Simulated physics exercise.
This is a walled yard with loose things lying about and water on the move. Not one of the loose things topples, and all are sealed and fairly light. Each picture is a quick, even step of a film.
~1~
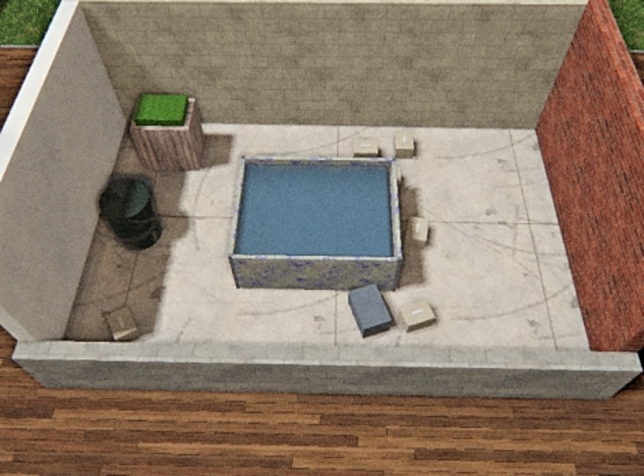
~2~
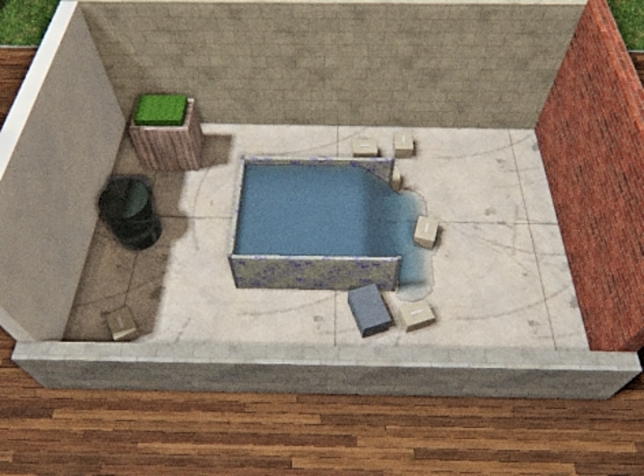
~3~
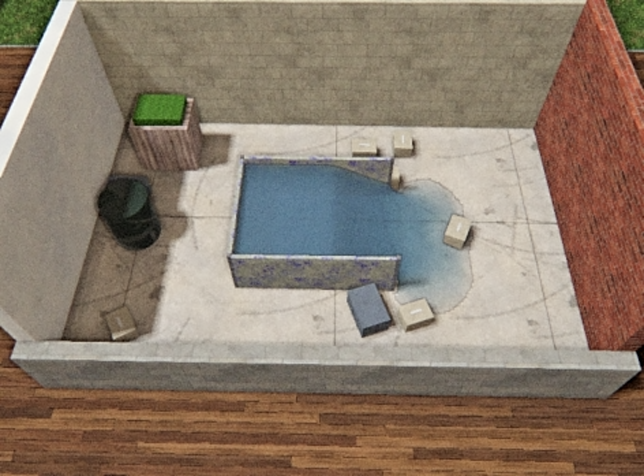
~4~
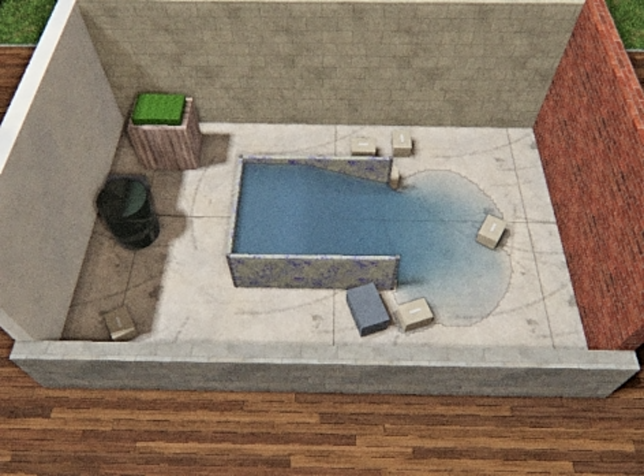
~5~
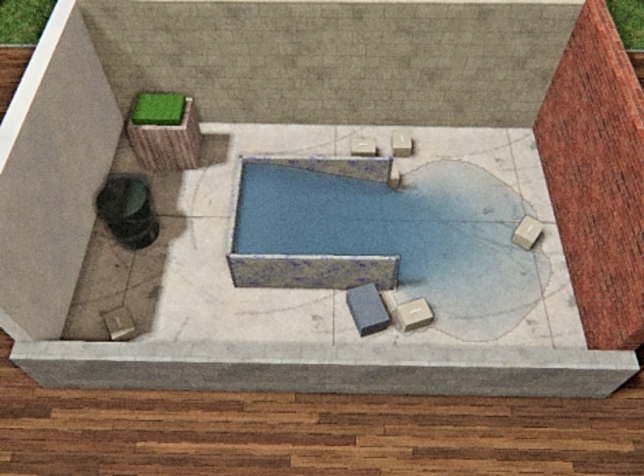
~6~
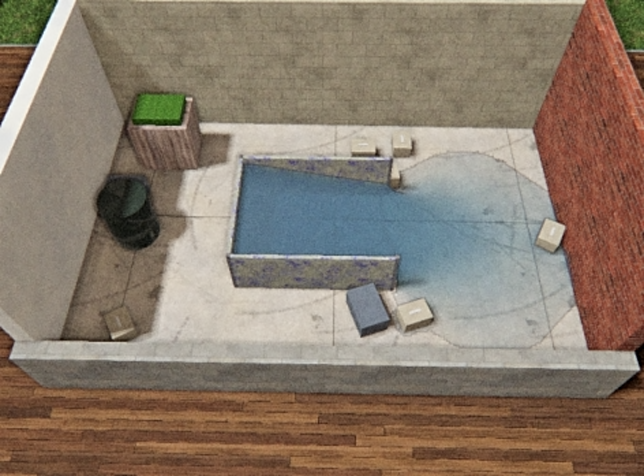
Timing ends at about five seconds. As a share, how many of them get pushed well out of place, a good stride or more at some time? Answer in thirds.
Two thirds or more.
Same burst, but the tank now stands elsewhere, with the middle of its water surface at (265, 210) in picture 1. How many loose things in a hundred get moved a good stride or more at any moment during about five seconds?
Close to 80 in a hundred.
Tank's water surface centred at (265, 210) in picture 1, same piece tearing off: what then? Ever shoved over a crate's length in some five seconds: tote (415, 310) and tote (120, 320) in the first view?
Travelled that far, fell short.
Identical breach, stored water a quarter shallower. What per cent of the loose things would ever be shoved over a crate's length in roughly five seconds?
60 % or so.
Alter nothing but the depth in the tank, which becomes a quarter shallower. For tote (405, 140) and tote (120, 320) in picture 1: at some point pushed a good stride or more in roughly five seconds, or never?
In order, the full distance and then a lesser distance.
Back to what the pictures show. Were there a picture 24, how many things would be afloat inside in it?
By my count, 5.
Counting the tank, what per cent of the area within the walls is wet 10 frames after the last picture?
Estimate: Near 45 %.
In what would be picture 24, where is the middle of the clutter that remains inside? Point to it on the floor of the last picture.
I'd say roughly (313, 235).
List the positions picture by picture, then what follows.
A tote at (417, 228), on the bottom; a tote at (388, 174) rests on the ground; 0 of 8 have shifted, in the first frame.
A tote at (427, 228) rests on the ground, close to its start; a tote at (387, 174) rests on the ground; 1 of 8 have shifted, in the second frame.
A tote at (459, 227) rests on the ground, a stride from its start; a tote at (387, 174), on the bottom; 1 of 8 have shifted, in the third frame.
A tote at (493, 228) rests on the ground, a stride from its start; a tote at (386, 173) rests on the ground; 1 of 8 have shifted, in the fourth frame.
A tote at (530, 229) rests on the ground, far from its start; a tote at (386, 172) rests on the ground; 1 of 8 have shifted, in the fifth frame.
A tote at (552, 232) rests on the ground, far from its start; a tote at (386, 172), on the bottom; 1 of 8 have shifted, in the sixth frame.
A moment on, 1 of 8 are well off their spots; 1 afloat.
Next, 1 of 8 are well off their spots; 1 afloat.
Later, 5 of 8 are well off their spots; 5 afloat.
In the end, 7 of 8 are well off their spots, and 7 have been at some point; 7 afloat.
